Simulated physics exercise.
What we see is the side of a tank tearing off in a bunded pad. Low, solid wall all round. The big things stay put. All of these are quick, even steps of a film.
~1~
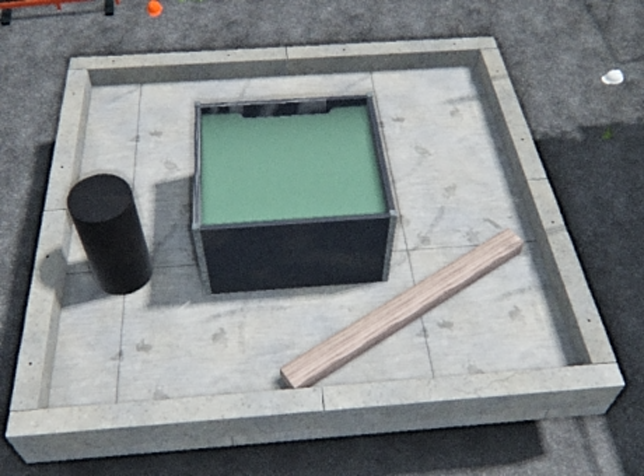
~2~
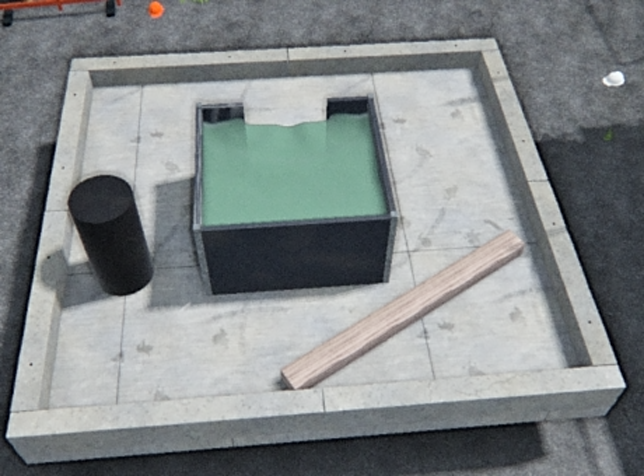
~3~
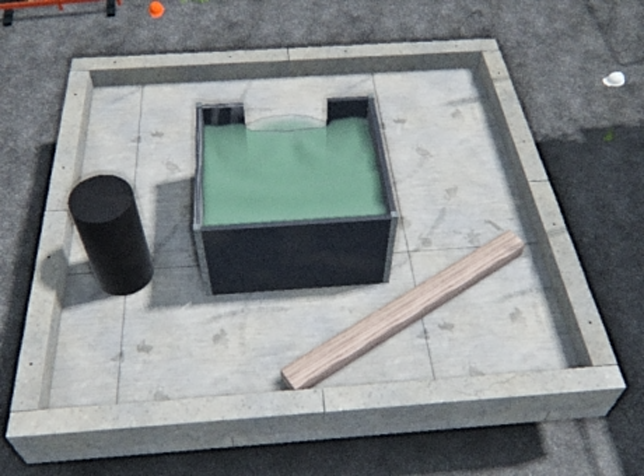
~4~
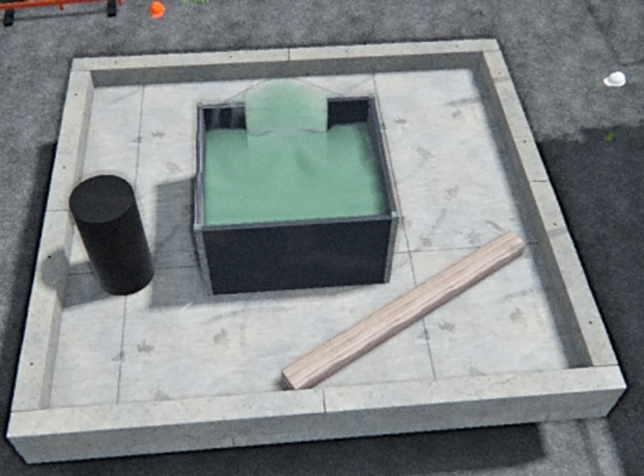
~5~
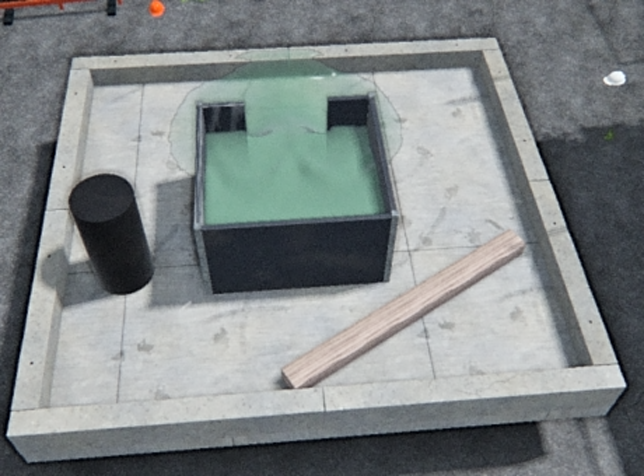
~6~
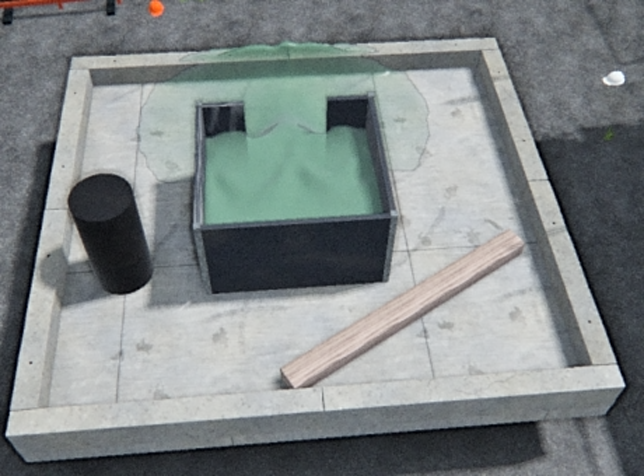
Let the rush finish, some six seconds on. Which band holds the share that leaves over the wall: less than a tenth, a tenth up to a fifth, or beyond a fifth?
Tenth to fifth escapes.
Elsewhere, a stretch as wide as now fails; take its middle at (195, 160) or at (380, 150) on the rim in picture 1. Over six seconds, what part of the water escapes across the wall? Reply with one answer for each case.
Results in order: 14% and 14%.
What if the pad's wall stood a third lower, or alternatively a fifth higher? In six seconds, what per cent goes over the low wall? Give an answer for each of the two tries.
First try roughly 30 per cent, second try roughly 8 per cent.
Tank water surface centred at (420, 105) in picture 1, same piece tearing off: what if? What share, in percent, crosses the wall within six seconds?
28 %.
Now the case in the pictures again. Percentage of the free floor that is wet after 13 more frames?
By my count, 55 percent.
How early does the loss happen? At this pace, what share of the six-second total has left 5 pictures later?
Close to 15 per cent, I'd say.
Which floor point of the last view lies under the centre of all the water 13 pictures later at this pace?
(287, 168).
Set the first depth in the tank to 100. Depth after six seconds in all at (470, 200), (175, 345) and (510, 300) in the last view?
My figures are about 10, 12 and 2 percent.
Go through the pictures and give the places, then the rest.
The first picture shows still water in the open tank at (290, 162).
In the second picture, water pours out on the open tank's far side and has run to a hidden place.
In the third picture, the front is at a hidden place, out from the gap on the open tank's far side.
In the fourth picture, the front is at (291, 81), out from the gap on the open tank's far side.
In the fifth picture, water pours out on the open tank's far side and has run to (350, 74).
In the sixth picture, the front is at (398, 72), out from the gap on the open tank's far side.
A moment on, water covers 30 % of the floor; the low wall has let 0 % over.
Next, water covers 35 % of the floor; the low wall has let 2 % over.
Then, water covers 50 % of the floor; the low wall has let 11 % over.
Later, water covers 70 % of the floor; the low wall has let 12 % over.
In the end, water covers 75 % of the floor; the low wall has let 12 % over.
